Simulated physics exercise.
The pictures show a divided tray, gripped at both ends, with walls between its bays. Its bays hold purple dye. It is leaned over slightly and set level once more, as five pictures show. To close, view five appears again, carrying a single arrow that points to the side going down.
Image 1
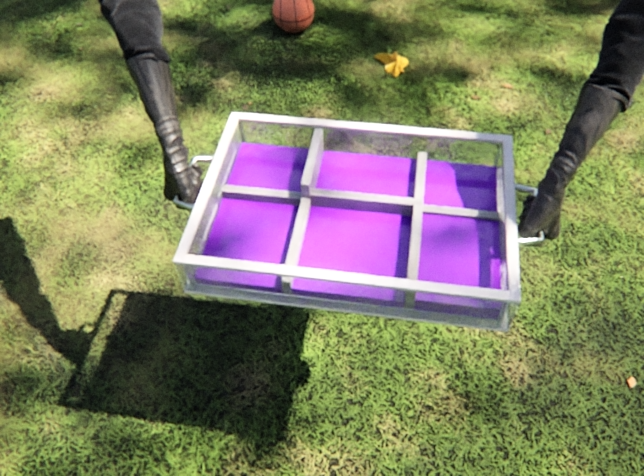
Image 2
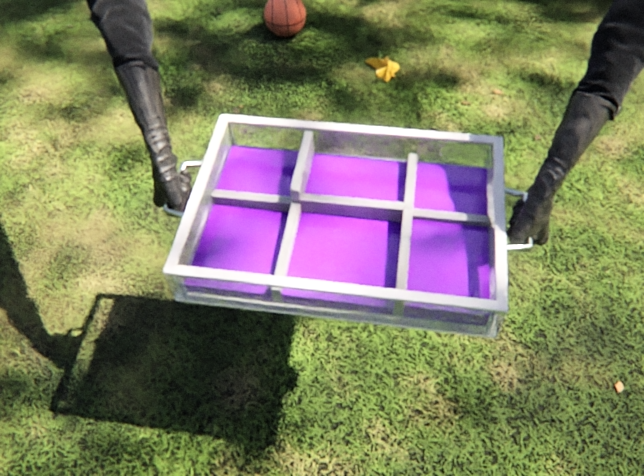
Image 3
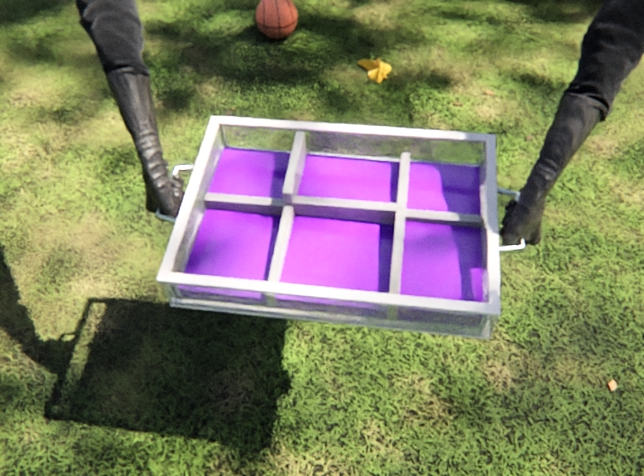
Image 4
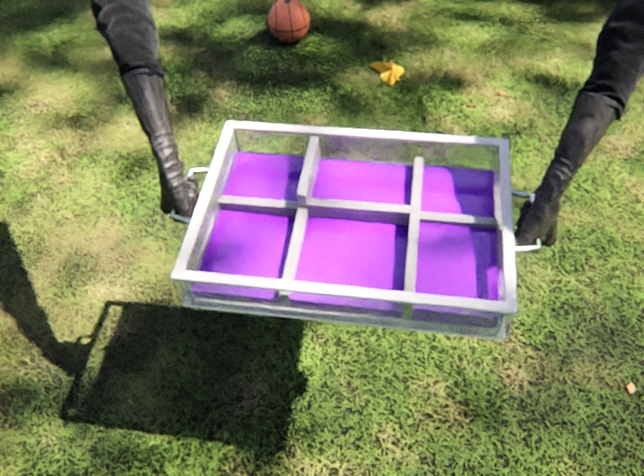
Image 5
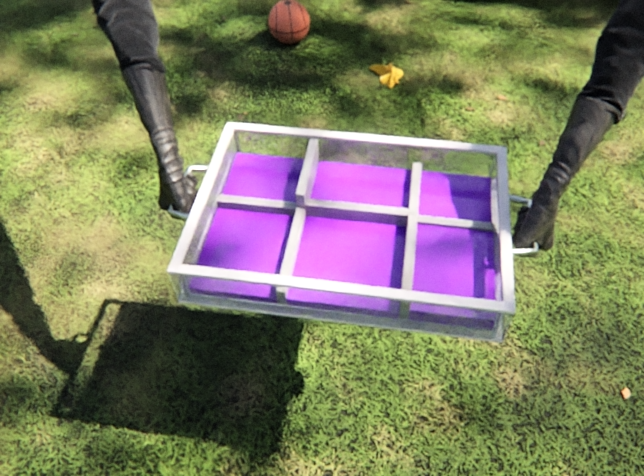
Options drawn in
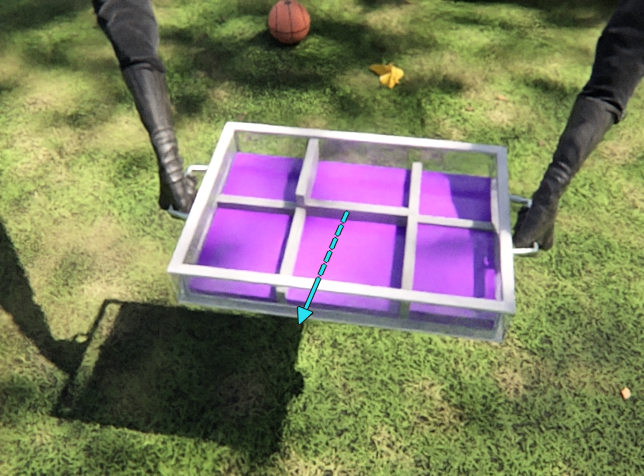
A divided tray of purple dye, gripped at both ends by two dark-gloved hands above sunlit grass, dipped slightly toward the front and then came back level, drifting a little left and partway back.
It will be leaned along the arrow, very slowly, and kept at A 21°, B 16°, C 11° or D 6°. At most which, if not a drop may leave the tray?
It is A.
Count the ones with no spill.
All of the four.
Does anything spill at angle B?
No, that is safe.
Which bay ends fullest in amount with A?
It is the front left one.
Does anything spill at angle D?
No, not at all.
The tray is level; deepest in the front right bay, at (457, 256), shallowest in the front left.
Tipped about 3° down to the front; no wall is crossed.
Tipped about 6° down to the front; no wall is crossed.
Tipped about 3° down to the front; no wall is crossed.
The tray is level; deepest in the front right bay, at (451, 267), shallowest in the front left.
The arrow ends at (301, 318).
With A, nothing spills; the front left bay holds the most.
With B, nothing spills; the front left bay holds the most.
With C, nothing spills; the front right bay holds the most.
With D, nothing spills; the front right bay holds the most.
